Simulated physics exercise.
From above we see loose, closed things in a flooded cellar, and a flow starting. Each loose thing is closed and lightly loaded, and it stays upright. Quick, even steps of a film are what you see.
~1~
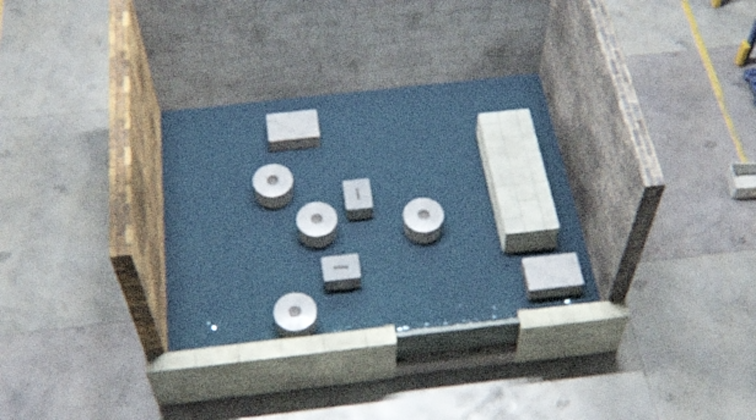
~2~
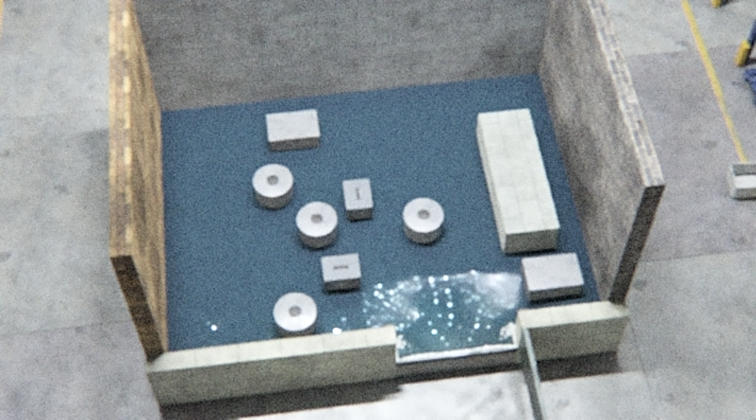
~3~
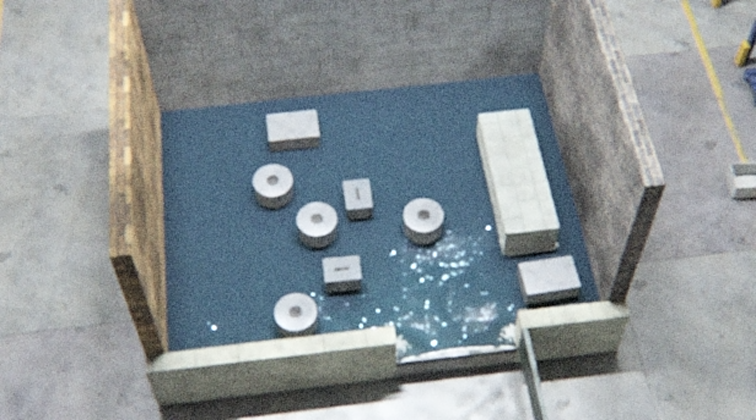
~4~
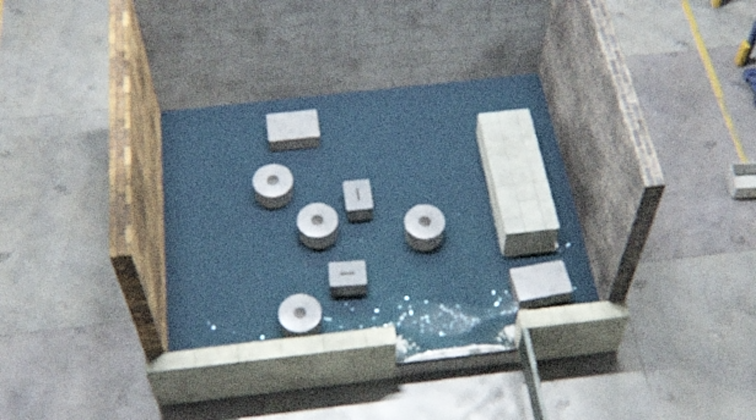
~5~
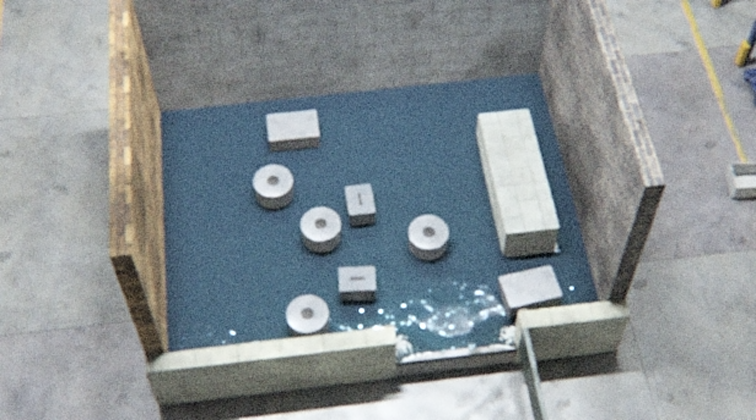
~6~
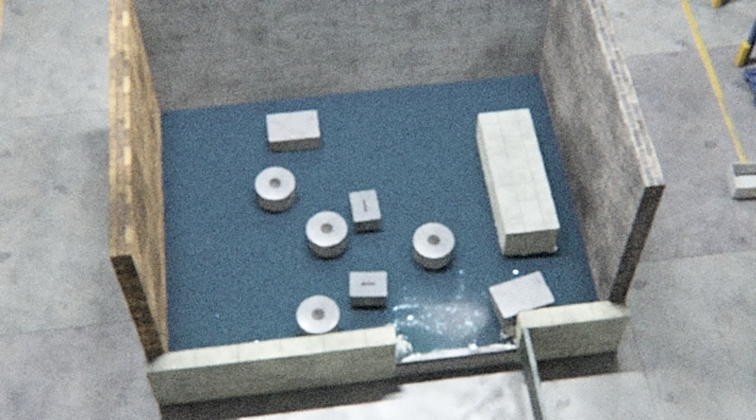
In a flooded walled space, a gate opens, water churns, and floating blocks drift slightly toward it.
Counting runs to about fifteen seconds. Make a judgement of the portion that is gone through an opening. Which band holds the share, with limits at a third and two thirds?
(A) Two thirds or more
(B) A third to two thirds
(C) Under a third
A, two thirds or more.
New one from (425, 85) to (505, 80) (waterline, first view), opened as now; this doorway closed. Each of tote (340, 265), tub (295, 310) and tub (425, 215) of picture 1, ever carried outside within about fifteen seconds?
Taking them in turn, the first is held back, the second is held back and the third is flushed away.
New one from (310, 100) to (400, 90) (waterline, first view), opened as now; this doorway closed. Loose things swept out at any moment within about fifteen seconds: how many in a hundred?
I'd call it 60 per cent.
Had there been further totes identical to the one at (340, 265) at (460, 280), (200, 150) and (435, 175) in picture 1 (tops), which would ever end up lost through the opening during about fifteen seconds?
Outcome for each, listed in order: Leaves, does not leave, leaves.
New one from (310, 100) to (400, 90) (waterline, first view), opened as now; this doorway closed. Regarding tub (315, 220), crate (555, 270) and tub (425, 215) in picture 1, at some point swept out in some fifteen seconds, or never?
In sequence - departs, stays put, departs.
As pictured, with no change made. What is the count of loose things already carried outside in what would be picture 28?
The total is 6.
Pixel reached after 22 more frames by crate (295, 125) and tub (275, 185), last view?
Roughly (338, 161) and roughly (359, 244).
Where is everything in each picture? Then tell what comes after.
The first frame shows a crate at (553, 271), afloat; a tote at (341, 267), afloat; 0 of 8 have shifted.
The second frame shows a crate at (553, 272), afloat; a tote at (341, 267) floats; 0 of 8 have shifted.
The third frame shows a crate at (550, 275) floats, close to its start; a tote at (342, 269) floats; 1 of 8 have shifted.
The fourth frame shows a crate at (541, 280), afloat, close to its start; a tote at (348, 273), afloat, close to its start; 4 of 8 have shifted.
The fifth frame shows a crate at (531, 286) floats, close to its start; a tote at (357, 279), afloat, close to its start; 6 of 8 have shifted.
The sixth frame shows a crate at (522, 295) floats, a stride from its start; a tote at (368, 284) floats, a stride from its start; 6 of 8 have shifted.
A moment on, 0 of 8 are out; 8 afloat.
Next, 4 of 8 are out; 4 afloat.
Later, 6 of 8 are out; 2 afloat.
In the end, 6 of 8 are out; 2 afloat.
